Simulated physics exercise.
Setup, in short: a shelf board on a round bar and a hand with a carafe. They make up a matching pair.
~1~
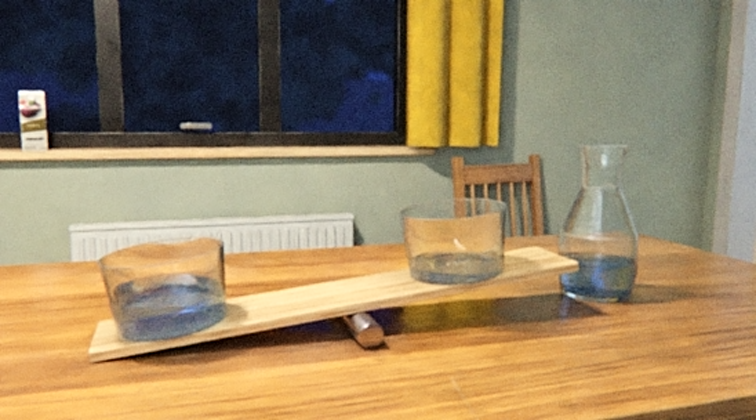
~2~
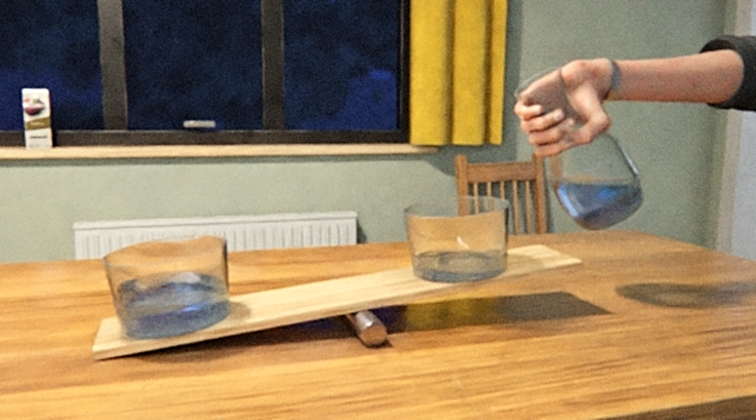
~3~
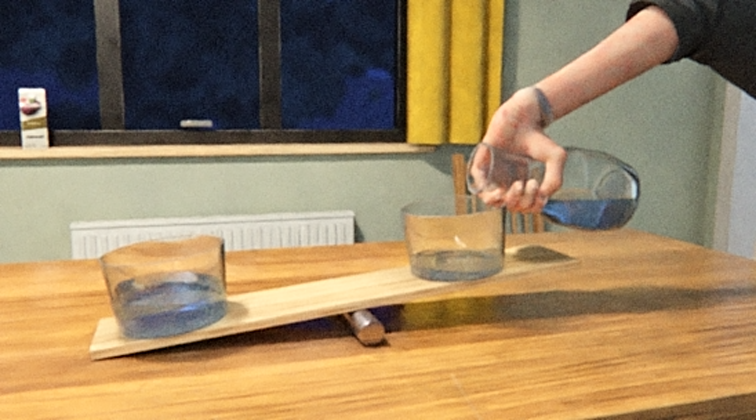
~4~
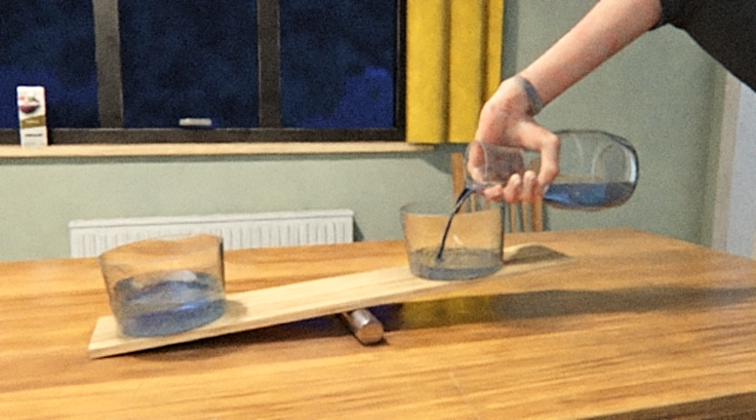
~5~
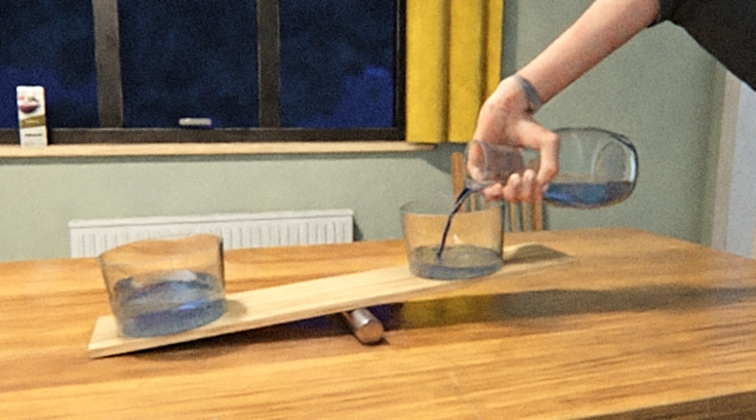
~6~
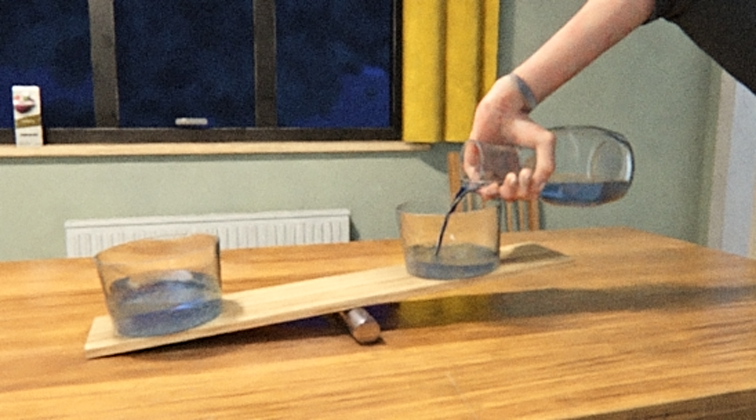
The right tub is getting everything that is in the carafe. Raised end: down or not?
It fails to budge.
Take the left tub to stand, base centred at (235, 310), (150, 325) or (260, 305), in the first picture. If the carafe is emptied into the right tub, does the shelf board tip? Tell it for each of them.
One after the other: Swings across, keeps its lean, flips.
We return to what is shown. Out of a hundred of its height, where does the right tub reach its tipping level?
I'd guess close to 60 in a hundred.
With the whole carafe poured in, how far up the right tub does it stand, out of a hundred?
Close to 45 %.
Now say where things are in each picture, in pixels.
At the start; carafe (599, 219) about a quarter full; right tub (454, 239) nearly empty, raised; left tub (167, 285) about a third full, on the low side, in the first picture.
A hand has the carafe; round bar (372, 332); right tub nearly empty, surface at (460, 262), in the second picture.
The carafe is tipped; carafe (548, 182) tipped 80° with all of its load; right tub (455, 237) nearly empty, in the third picture.
The stream is running; round bar (369, 330); right tub nearly empty, surface at (455, 258); left tub about a third full, surface at (168, 289), in the fourth picture.
The stream is running; carafe (545, 167) tipped 85° with nearly all of its load; right tub (454, 235) nearly empty, in the fifth picture.
The stream is running; round bar (365, 329); right tub about a quarter full, surface at (452, 254); left tub about a third full, surface at (164, 289), in the sixth picture.
Shortly, the right tub is about a third full; the shelf board leans as before.
Then, the right tub is about half full; the shelf board leans as before.
At the finish, the right tub is about half full; the shelf board leans as before.
